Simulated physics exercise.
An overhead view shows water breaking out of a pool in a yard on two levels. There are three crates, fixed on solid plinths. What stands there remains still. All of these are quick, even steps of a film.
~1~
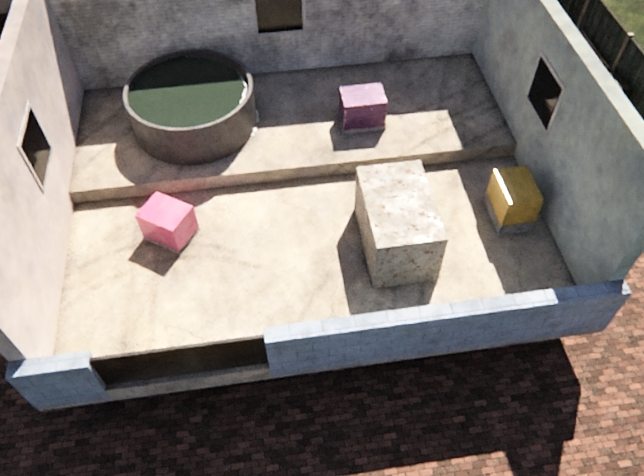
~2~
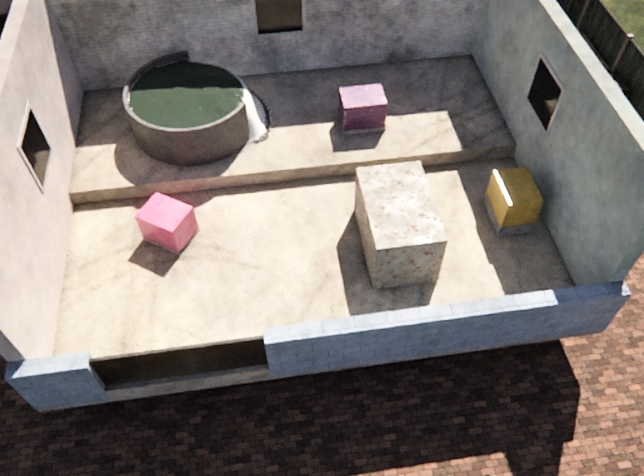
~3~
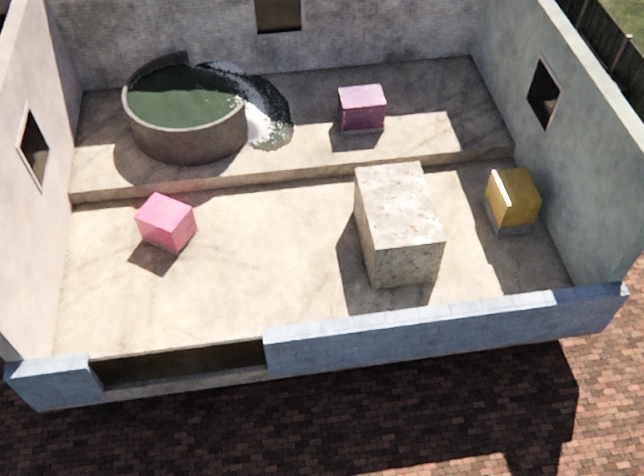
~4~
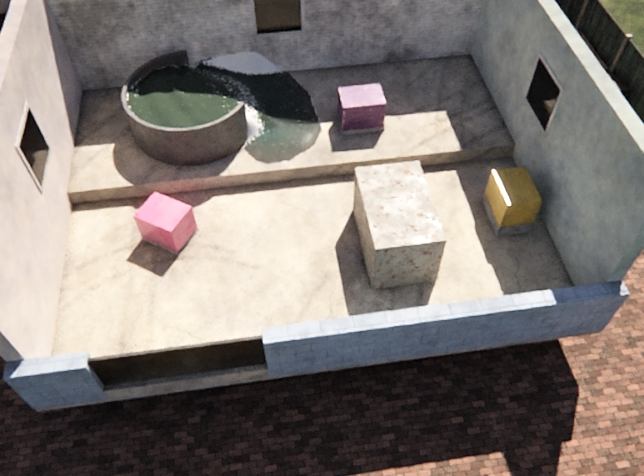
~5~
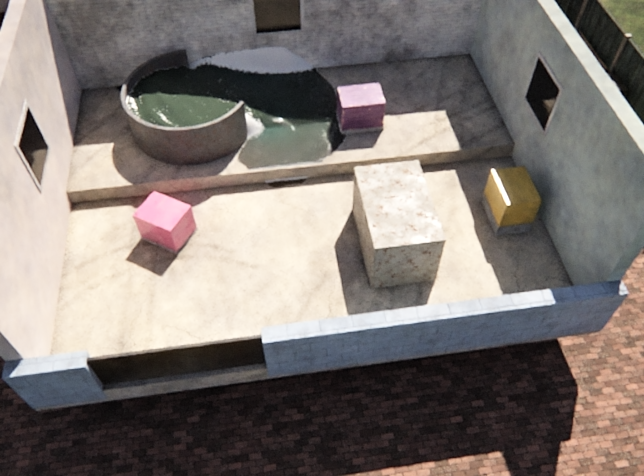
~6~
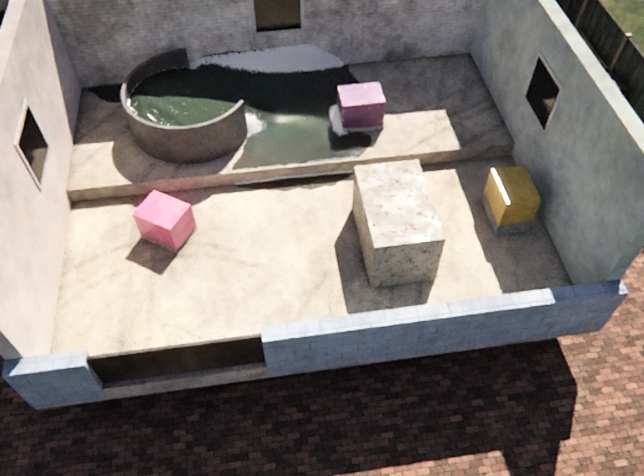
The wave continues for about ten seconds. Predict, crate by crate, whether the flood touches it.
My prediction: The pink crate is touched; the purple crate is touched; the yellow crate is touched.
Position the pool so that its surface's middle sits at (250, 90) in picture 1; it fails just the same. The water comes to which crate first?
I'd go with the purple crate.
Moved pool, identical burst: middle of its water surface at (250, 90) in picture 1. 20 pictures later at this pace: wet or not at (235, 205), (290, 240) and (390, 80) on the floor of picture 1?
Results in order - left untouched, swamped, swamped.
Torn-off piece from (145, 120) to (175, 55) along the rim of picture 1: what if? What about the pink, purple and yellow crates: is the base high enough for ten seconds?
The pink crate gets drenched; the purple crate stays untouched; the yellow crate stays untouched.
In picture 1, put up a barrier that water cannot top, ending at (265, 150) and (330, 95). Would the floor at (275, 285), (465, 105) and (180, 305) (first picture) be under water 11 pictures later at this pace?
As listed: Dry, flooded, dry.
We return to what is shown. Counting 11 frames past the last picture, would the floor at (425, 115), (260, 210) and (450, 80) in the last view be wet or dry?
As listed: Covered, no water, wet.
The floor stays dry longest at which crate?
Crate: The pink one.
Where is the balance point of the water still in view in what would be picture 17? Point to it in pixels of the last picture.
Centre of the water: Near (308, 104).
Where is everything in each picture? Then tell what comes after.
The pool at (189, 91) is whole and still, in the first picture.
The front is at a hidden place, out from the gap at (242, 91), in the second picture.
The front is at a hidden place, out from the gap at (241, 92), in the third picture.
Water pours out at (241, 93) and has run to a hidden place, in the fourth picture.
The front is at (119, 86), out from the gap at (241, 93), in the fifth picture.
Water pours out at (241, 92) and has run to (92, 87), in the sixth picture.
A moment on, water covers 30 % of the floor; the pink crate not reached, the purple crate water round its plinth, the yellow crate not reached.
Next, water covers 40 % of the floor; the pink crate not reached, the purple crate water round its plinth, the yellow crate water round its plinth.
Then, water covers 60 % of the floor; the pink crate not reached, the purple crate water round its plinth, the yellow crate water round its plinth.
Later, water covers 75 % of the floor; the pink crate water round its plinth, the purple crate water round its plinth, the yellow crate water round its plinth.
In the end, water covers 85 % of the floor; the pink crate was topped, the purple crate was topped, the yellow crate was topped.
